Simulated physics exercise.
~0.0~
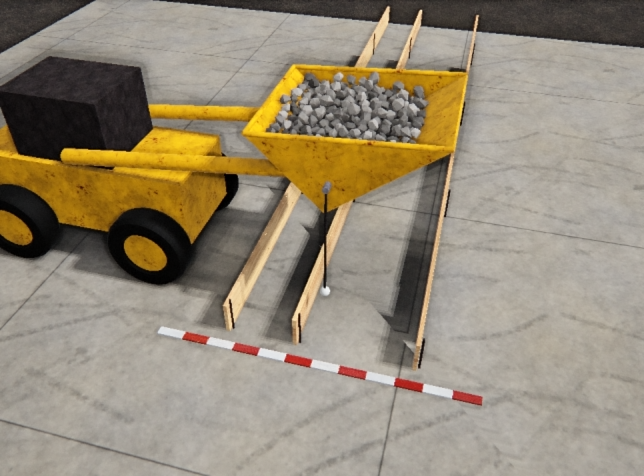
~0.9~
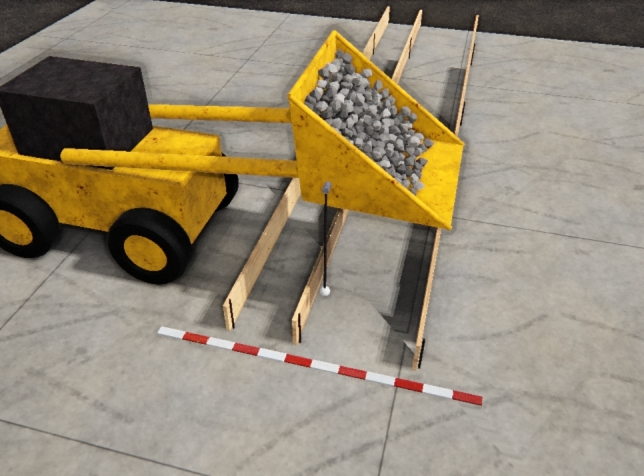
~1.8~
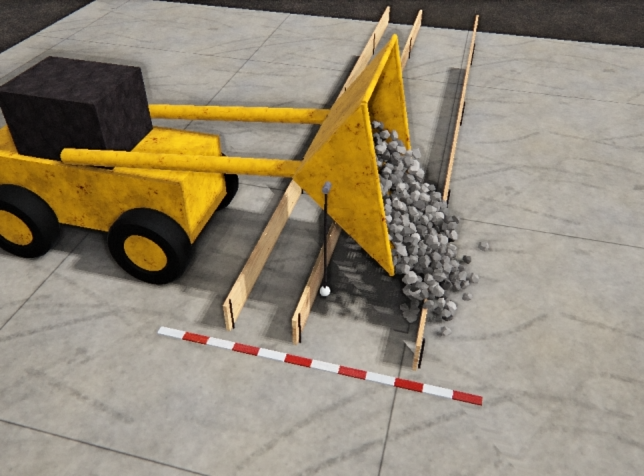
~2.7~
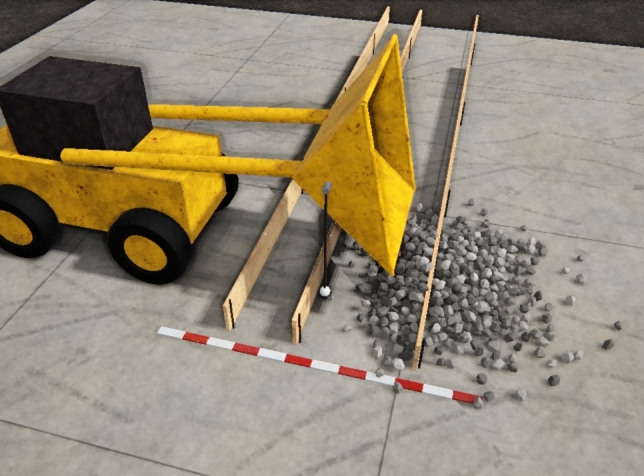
A yellow loader tips its bucket, spilling grey stones around the farthest board until it is empty.
